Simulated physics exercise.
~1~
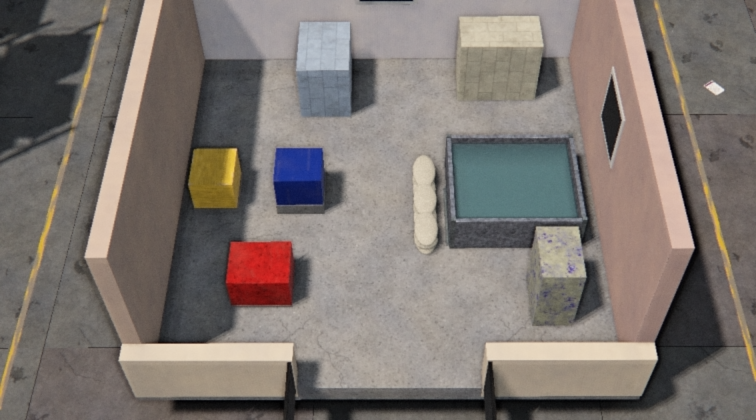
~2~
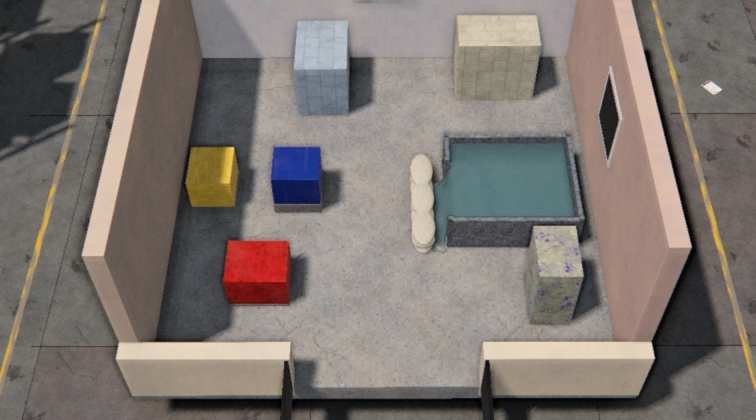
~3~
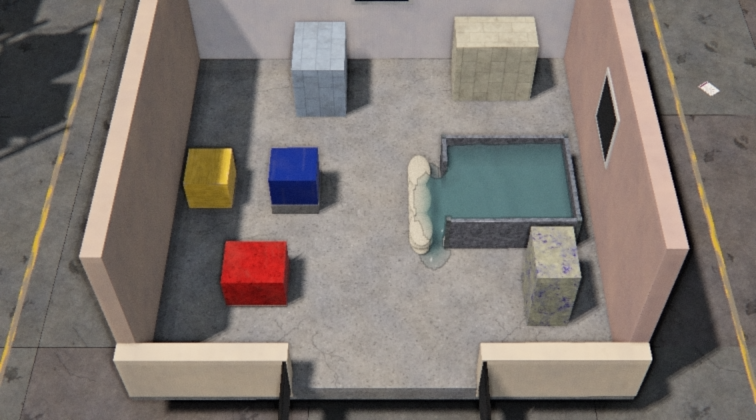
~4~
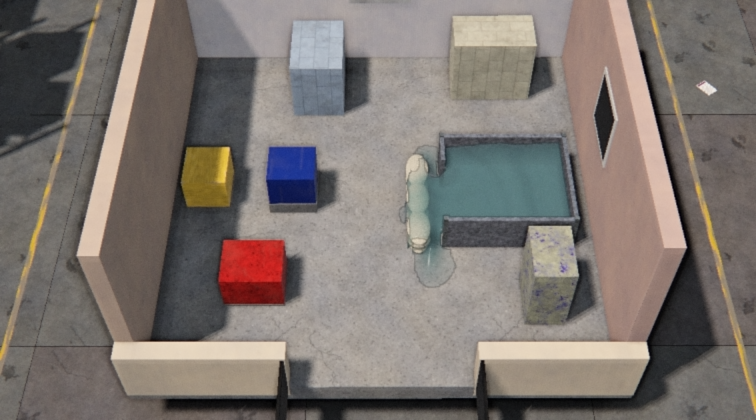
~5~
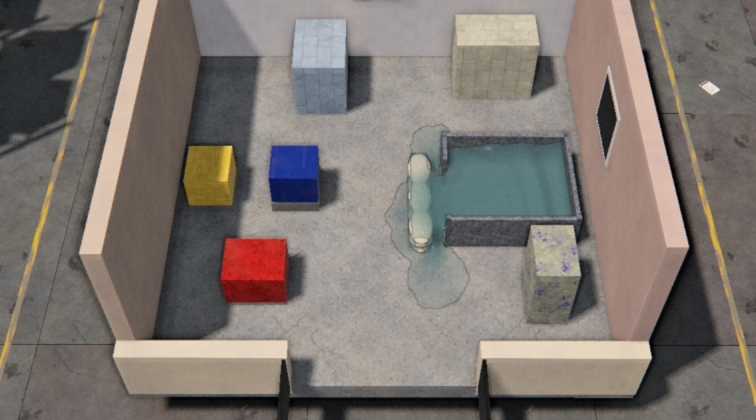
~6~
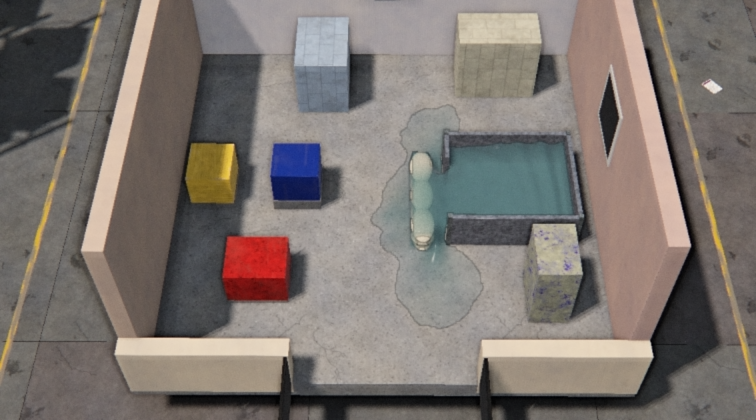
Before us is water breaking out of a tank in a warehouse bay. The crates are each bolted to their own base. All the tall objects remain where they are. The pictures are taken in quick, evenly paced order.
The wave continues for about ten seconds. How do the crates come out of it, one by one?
Most likely the blue crate remains untouched, most likely the yellow crate remains untouched, most likely the red crate gets water on it.
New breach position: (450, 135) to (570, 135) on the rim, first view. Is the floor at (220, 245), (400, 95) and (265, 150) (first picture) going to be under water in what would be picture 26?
So it's nothing at the first, liquid at the second and liquid at the third.
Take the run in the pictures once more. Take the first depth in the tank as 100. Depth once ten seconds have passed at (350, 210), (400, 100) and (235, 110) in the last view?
2, 8, 4 %.
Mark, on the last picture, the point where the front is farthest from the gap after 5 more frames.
I'd say around (449, 62).
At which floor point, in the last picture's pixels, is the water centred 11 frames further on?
The water centres close to (469, 203).
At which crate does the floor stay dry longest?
Last is the crate marked yellow.
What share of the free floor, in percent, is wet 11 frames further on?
Close to 50 %.
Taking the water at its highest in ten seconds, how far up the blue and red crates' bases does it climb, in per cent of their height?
Peak levels: Approx. 40 % then 170 %.
A moment on, water covers 30 % of the floor; the blue crate water round its plinth, the yellow crate not reached, the red crate not reached.
Next, water covers 50 % of the floor; the blue crate water round its plinth, the yellow crate not reached, the red crate water round its plinth.
Then, water covers 45 % of the floor; the blue crate water round its plinth, the yellow crate water round its plinth, the red crate water round its plinth.
Later, water covers 55 % of the floor; the blue crate water round its plinth, the yellow crate water round its plinth, the red crate water round its plinth.
In the end, water covers 75 % of the floor; the blue crate stayed above the water, the yellow crate stayed above the water, the red crate was topped.
